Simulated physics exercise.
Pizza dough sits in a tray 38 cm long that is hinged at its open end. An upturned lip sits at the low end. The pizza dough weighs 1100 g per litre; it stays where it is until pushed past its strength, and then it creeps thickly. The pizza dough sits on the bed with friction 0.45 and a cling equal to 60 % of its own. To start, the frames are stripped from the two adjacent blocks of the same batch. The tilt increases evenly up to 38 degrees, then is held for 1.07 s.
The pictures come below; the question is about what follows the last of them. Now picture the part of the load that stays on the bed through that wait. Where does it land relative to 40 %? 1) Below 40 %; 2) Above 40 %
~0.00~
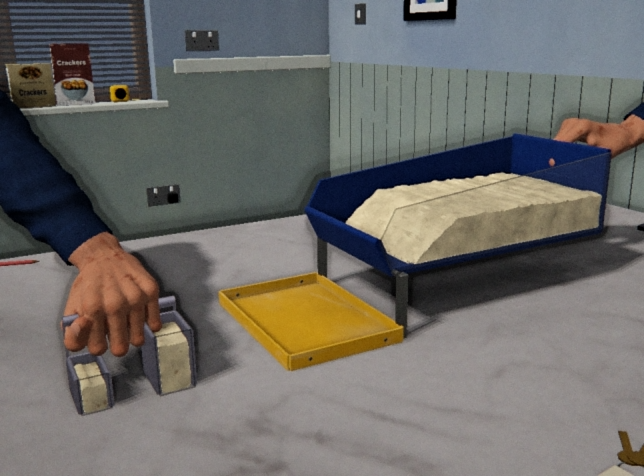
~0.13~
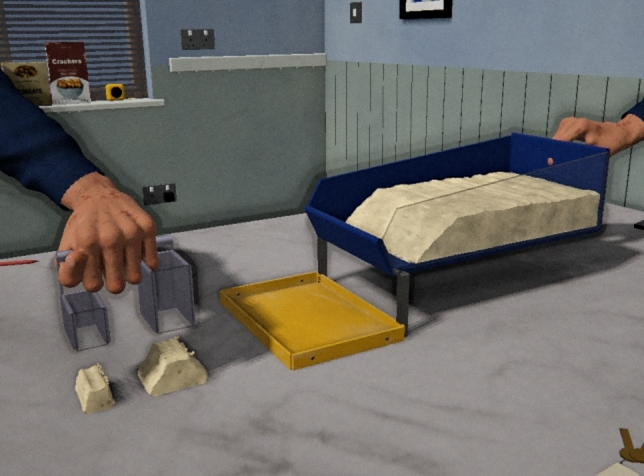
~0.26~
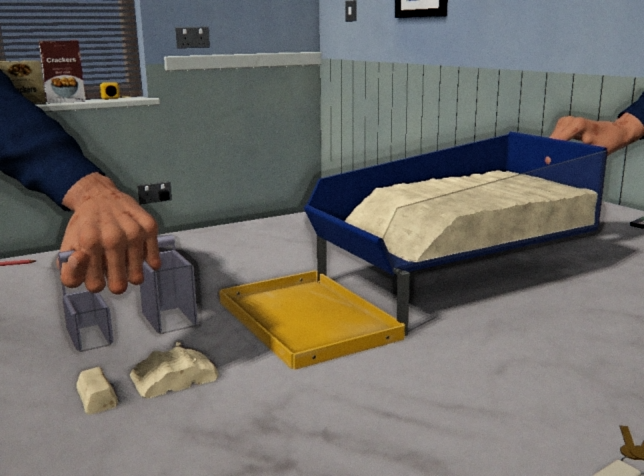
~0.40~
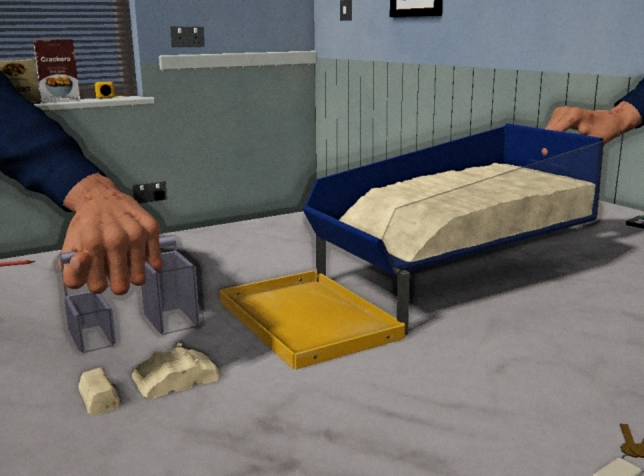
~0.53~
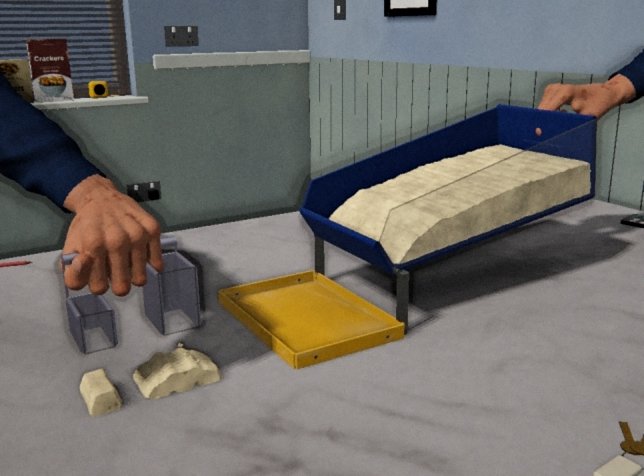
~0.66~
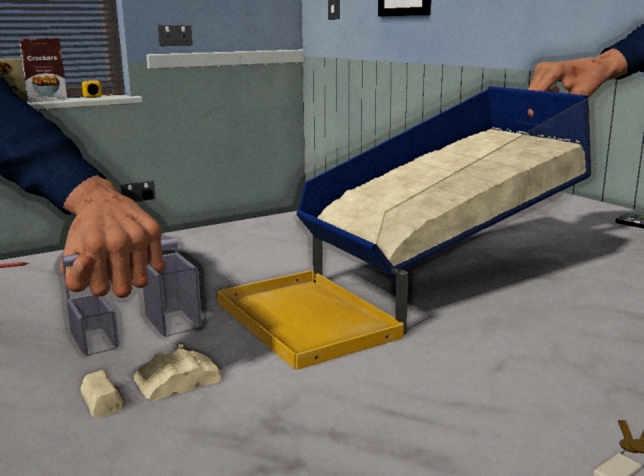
Below 40 % (1).
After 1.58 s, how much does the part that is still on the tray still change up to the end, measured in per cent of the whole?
From that time to the end, some 14 % of the whole.
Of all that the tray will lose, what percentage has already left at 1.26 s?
Reading: Approx. 30 per cent.
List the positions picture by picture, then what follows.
In the first picture, top of the high end at (607, 153), tilt 0 degrees; foremost bit of the pizza dough at (416, 263); block heights 3.3 cm, 6.0 cm (left to right).
In the second picture, top of the high end at (605, 152), tilt 0 degrees; foremost bit of the pizza dough at (416, 262); block heights 2.9 cm, 4.0 cm (left to right).
In the third picture, top of the high end at (603, 151), tilt 0 degrees; foremost bit of the pizza dough at (416, 261); block heights 2.7 cm, 3.0 cm (left to right).
In the fourth picture, top of the high end at (599, 141), tilt 2 degrees; foremost bit of the pizza dough at (411, 261); block heights 2.7 cm, 3.0 cm (left to right).
In the fifth picture, top of the high end at (592, 120), tilt 7 degrees; foremost bit of the pizza dough at (399, 262); block heights 2.7 cm, 3.0 cm (left to right).
In the sixth picture, top of the high end at (583, 100), tilt 13 degrees; foremost bit of the pizza dough at (391, 260); block heights 2.7 cm, 3.0 cm (left to right).
After 0.93 s, the tilt is 23 degrees and 100 % is on the bed.
After 1.26 s, the tilt is 36 degrees and 79 % is on the bed.
After 1.58 s, the tilt is 38 degrees and 41 % is on the bed.
After 1.90 s, the tilt is 38 degrees and 27 % is on the bed.
After 2.44 s, the tilt is 38 degrees and 27 % is on the bed.
